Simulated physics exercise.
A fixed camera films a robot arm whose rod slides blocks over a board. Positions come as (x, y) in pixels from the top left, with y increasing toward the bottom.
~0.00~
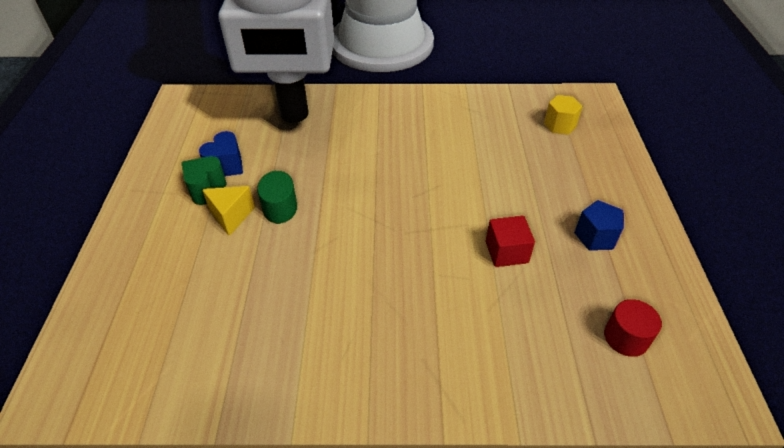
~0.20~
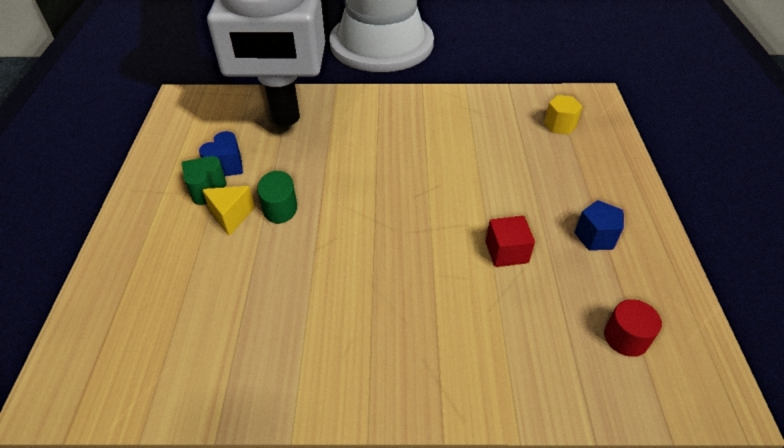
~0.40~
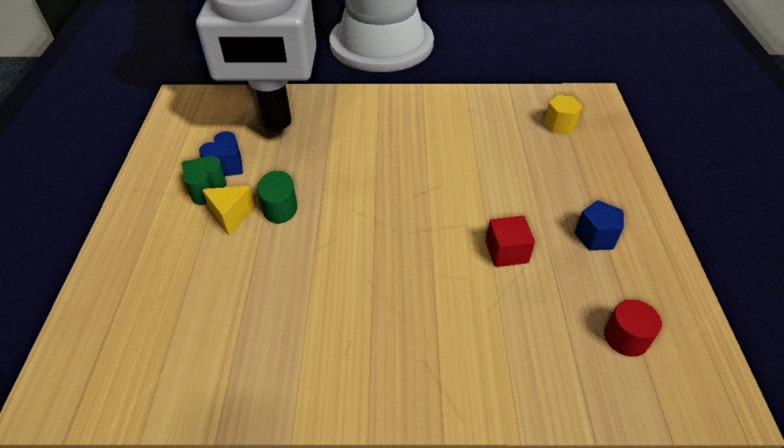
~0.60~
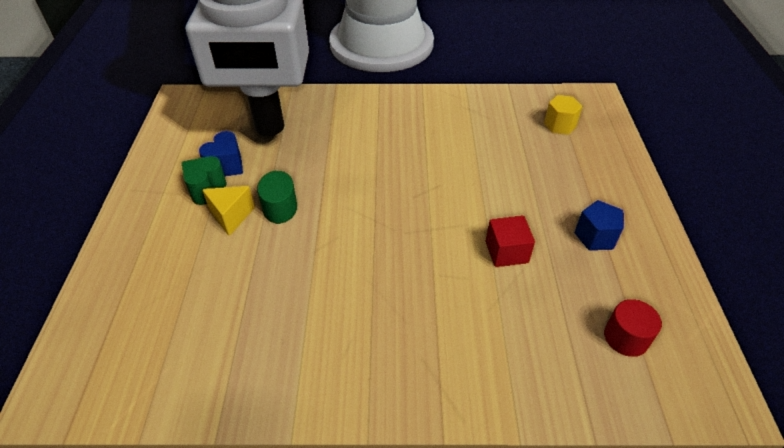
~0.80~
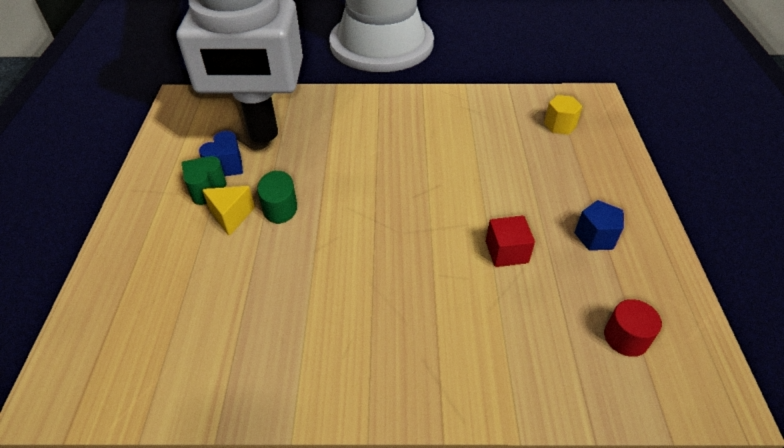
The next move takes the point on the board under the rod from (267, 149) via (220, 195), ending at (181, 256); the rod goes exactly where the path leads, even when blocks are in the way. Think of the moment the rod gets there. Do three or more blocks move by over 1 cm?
It seems so.
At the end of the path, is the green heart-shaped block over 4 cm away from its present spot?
Short answer: Yes.
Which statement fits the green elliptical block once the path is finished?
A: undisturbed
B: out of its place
The answer is A.
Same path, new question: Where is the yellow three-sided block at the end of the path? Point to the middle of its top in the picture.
Top centre: (215, 211).
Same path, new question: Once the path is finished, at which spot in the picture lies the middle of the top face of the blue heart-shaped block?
Its top middle will sit at (200, 151).
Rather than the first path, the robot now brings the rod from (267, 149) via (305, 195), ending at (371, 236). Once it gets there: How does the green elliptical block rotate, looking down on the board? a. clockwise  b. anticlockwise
It's a.
The first path, step by step. One third of the way, rod (232, 164); green heart-shaped block (189, 175); blue heart-shaped block (202, 150), turned 25° clockwise.
Two thirds of the way, rod (198, 199); green heart-shaped block (156, 192), turned 30° clockwise; blue heart-shaped block (200, 151), turned 35° clockwise; yellow three-sided block (219, 203), turned 45° anticlockwise.
At the end, rod (174, 241); green heart-shaped block (153, 194), turned 45° clockwise; blue heart-shaped block (200, 151), turned 35° clockwise; yellow three-sided block (215, 211), turned 85° anticlockwise; green elliptical block in place.
